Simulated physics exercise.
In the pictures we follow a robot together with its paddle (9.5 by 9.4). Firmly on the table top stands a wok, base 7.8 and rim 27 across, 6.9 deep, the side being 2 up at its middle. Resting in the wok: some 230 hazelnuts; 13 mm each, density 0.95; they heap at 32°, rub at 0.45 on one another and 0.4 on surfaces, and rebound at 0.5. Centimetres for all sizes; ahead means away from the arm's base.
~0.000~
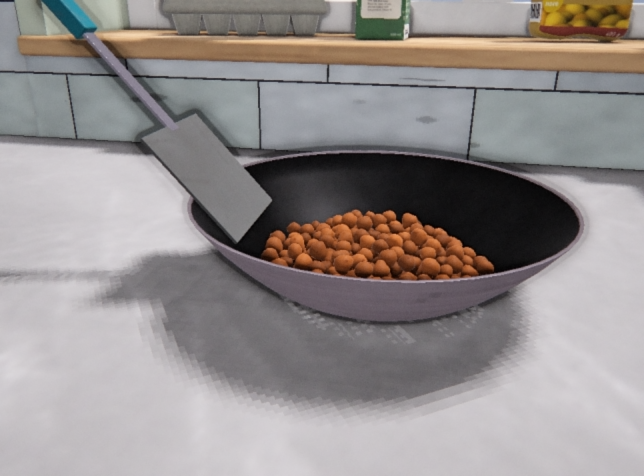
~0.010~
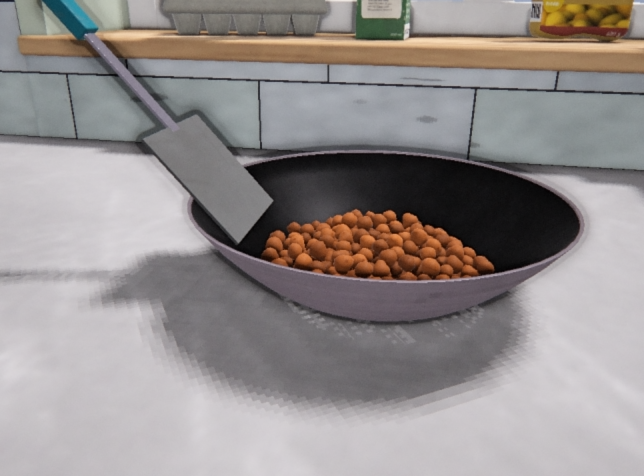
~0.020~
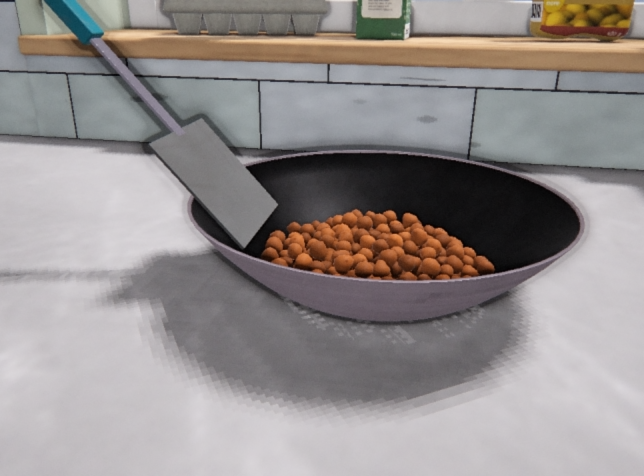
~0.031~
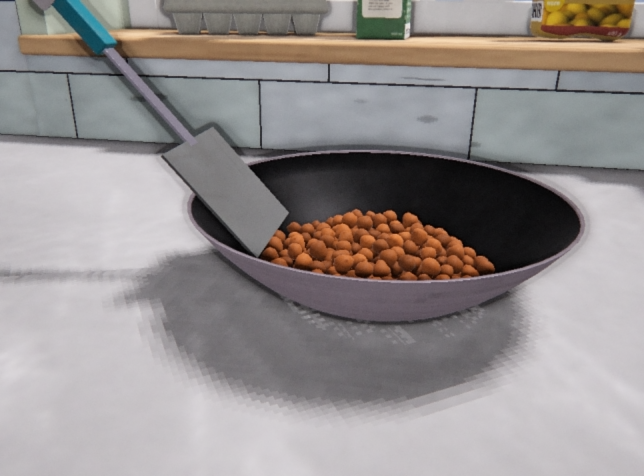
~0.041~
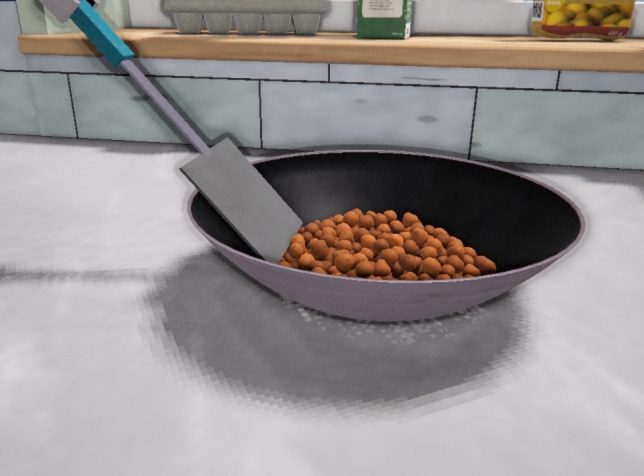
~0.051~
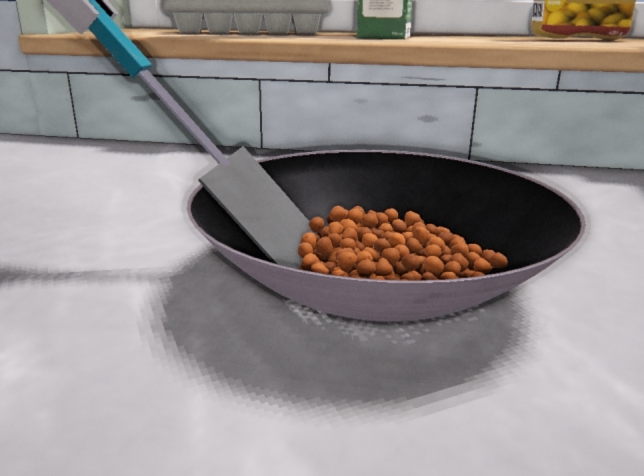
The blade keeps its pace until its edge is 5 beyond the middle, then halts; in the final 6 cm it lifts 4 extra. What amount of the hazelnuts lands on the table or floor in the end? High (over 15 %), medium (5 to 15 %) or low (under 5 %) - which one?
High, over 15 %.
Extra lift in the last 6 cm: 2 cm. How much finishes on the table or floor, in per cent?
20 %.
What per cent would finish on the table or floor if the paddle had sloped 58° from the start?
In that case around 20 per cent.
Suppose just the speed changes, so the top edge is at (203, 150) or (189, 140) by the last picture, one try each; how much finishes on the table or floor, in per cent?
First try about 5 %, second try about 0 %.
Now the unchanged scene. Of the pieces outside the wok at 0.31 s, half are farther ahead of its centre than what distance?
I reckon roughly 24 centimetres.
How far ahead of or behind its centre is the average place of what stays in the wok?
The kept load is shifted forward by about 3.5 cm.
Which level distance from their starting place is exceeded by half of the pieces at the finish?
I'd estimate close to 4 centimetres.
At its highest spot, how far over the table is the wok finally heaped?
Some 6.0 cm above the table.
After 0.08 s, sloping 48°, highest piece 8 above the table; 232 in the wok.
After 0.10 s, sloping 48°, highest piece 10 above the table; 232 in the wok.
After 0.31 s, sloping 48°, highest piece 13 above the table; 186 in the wok, 12 on the table or floor, 34 on the blade or in flight.
After 1.36 s, sloping 48°, highest piece 6 above the table; 186 in the wok, 46 on the table or floor.
At rest, 186 in the wok, 46 on the table or floor. That is 20 % on the table or floor.
